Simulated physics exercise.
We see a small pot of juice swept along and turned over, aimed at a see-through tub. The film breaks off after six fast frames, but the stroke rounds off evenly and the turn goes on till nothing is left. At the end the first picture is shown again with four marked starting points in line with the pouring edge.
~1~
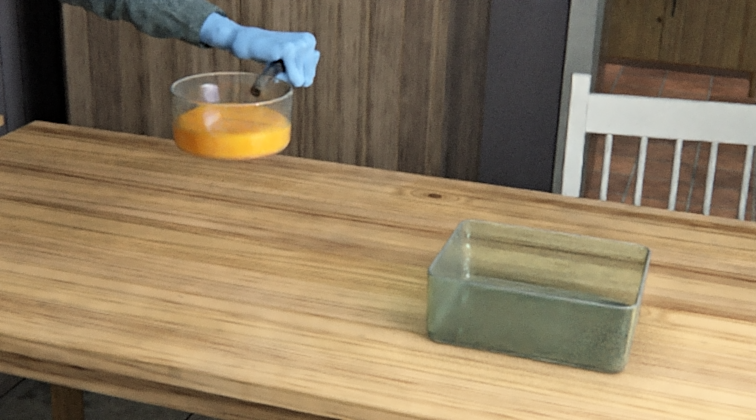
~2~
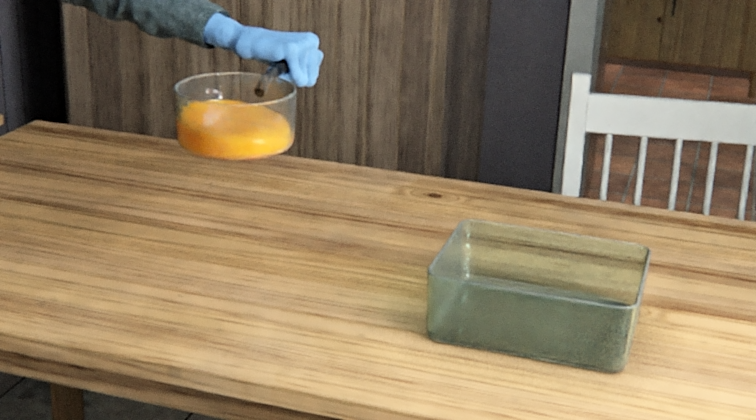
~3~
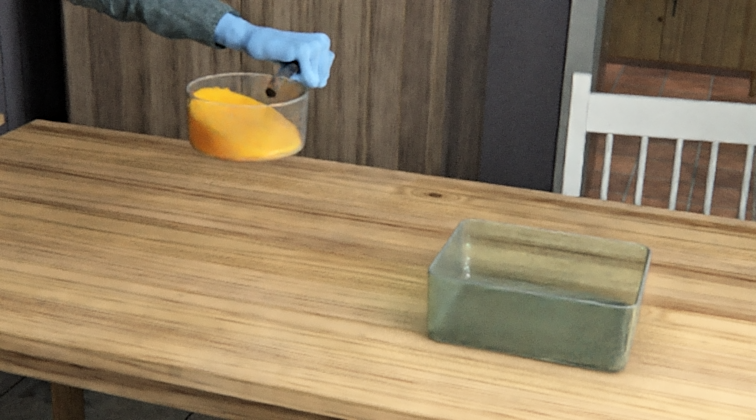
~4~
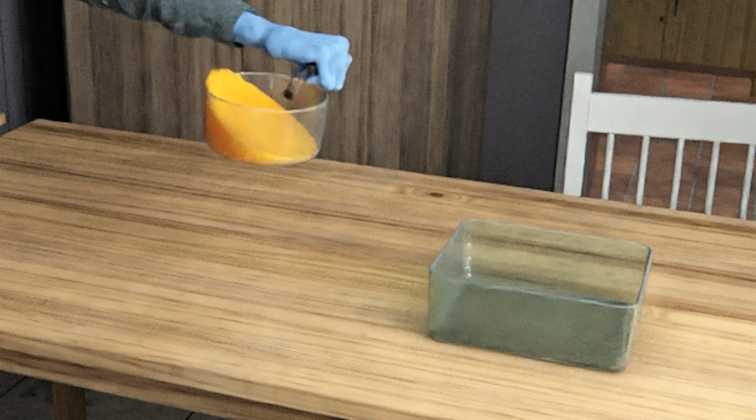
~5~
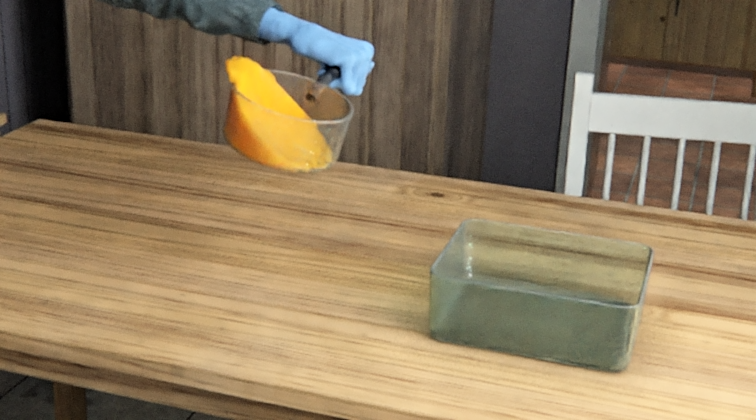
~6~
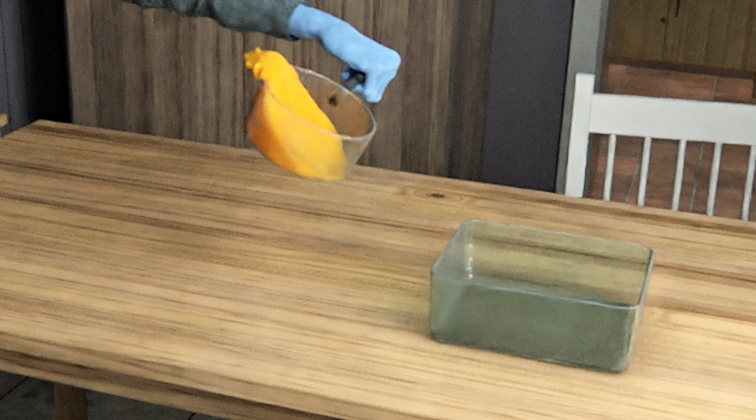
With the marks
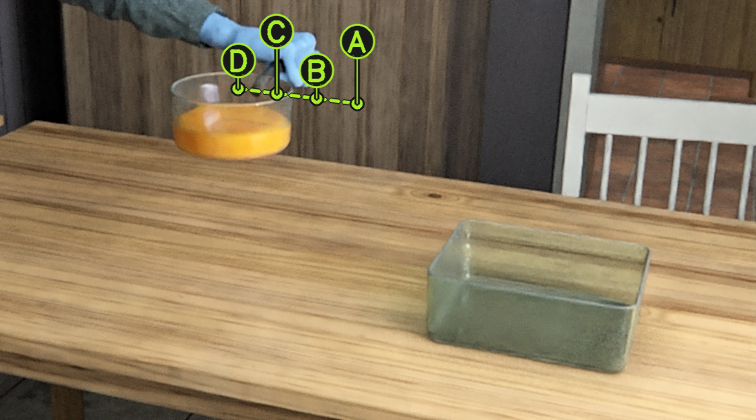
At a wooden table with an empty see-through tub on it, a blue-gloved hand holds up a small clear pot of orange juice. The hand sweeps the pot rightward, and the juice slopes up toward the left side. As the pot tilts down to the right, juice bulges over its left rim.
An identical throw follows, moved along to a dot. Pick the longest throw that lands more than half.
B will do.
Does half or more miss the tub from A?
No, that is safe.
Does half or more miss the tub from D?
Yes, it does.
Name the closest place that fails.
It is C.
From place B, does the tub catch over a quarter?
Yes.
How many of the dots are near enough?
Two.
On the marked copy, A at (357, 103); B at (316, 98); C at (276, 93); D at (238, 88).
If A is chosen, about 83 % lands in the tub, 7 % falls short and 10 % goes beside or beyond.
If B is chosen, about 63 % lands in the tub, 26 % falls short and 12 % goes beside or beyond.
If C is chosen, about 33 % lands in the tub, 61 % falls short and 6 % goes beside or beyond.
If D is chosen, about 12 % lands in the tub, 86 % falls short.
